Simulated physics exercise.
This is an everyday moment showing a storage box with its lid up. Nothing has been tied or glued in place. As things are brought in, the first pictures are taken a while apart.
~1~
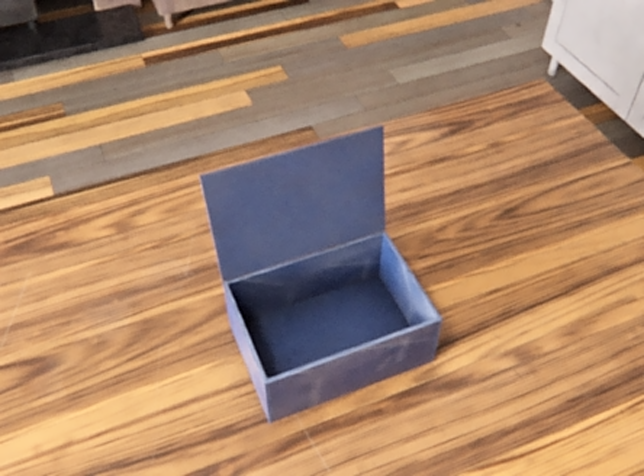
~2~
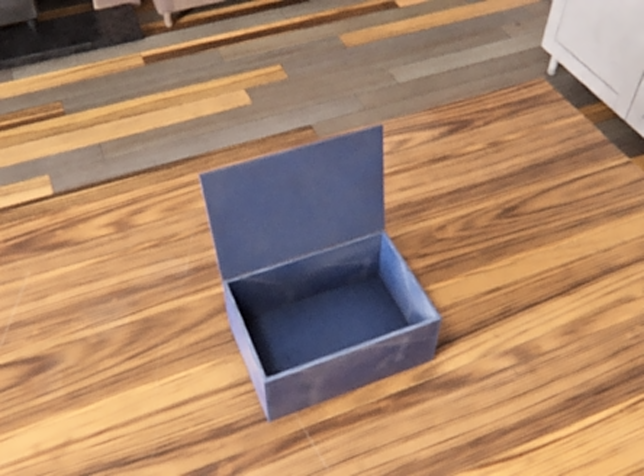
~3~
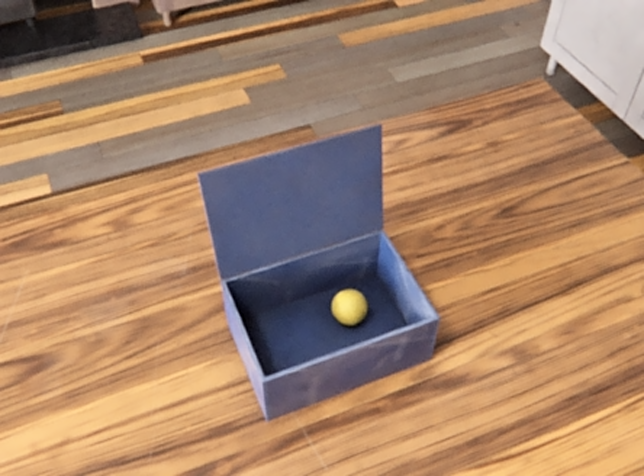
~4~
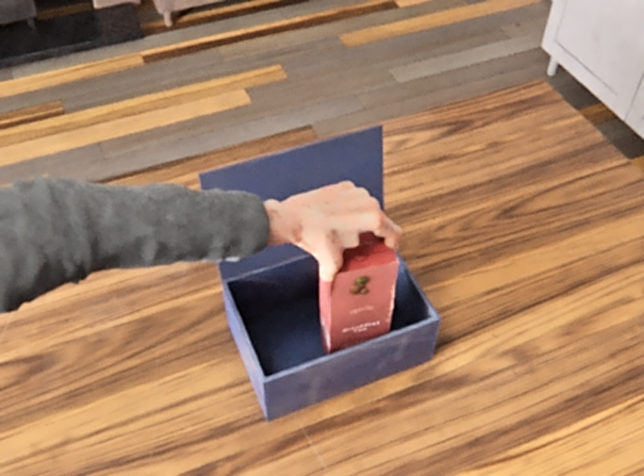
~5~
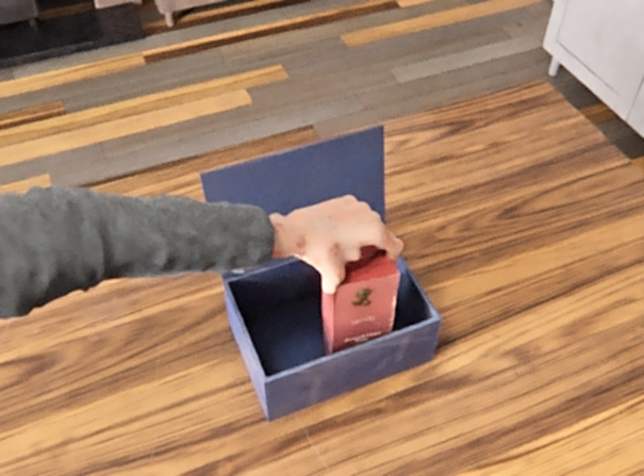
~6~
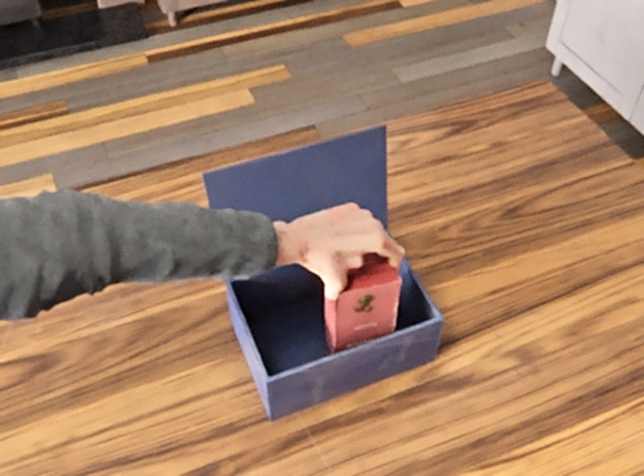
A grey-sleeved arm reached in from the left and lowered a red carton a little way into an open blue box on the wooden surface, where a yellow lemon had appeared earlier.
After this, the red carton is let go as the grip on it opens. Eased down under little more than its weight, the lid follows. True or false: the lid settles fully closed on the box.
False.
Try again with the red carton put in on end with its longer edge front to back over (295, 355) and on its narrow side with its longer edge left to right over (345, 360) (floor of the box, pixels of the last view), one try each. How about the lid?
Packed the first way the lid is left gaping; packed the second way it lowers fully.
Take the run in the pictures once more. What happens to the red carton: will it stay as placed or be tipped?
Observation: It keeps the set orientation.
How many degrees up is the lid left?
Roughly 45°.
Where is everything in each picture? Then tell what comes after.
In the first picture, the last thing is not in view yet.
In the second picture, the last thing is not in view yet.
In the third picture, the last thing is not in view yet; yellow lemon (350, 308).
In the fourth picture, coming down; red carton (356, 300).
In the fifth picture, coming down; red carton (358, 311).
In the sixth picture, in place under the hand; red carton (360, 317).
Then, 1.10 s past the last view, lid starting down.
Then, 1.50 s past the last view, lid 65° above the rim.
Then, 1.70 s past the last view, lid 47° above the rim.
Then, 3.80 s past the last view, red carton resting near (360, 317).
Finally, lid 47° above the rim; both still in place. Final places as the last picture's camera would see them, red carton near (360, 317).
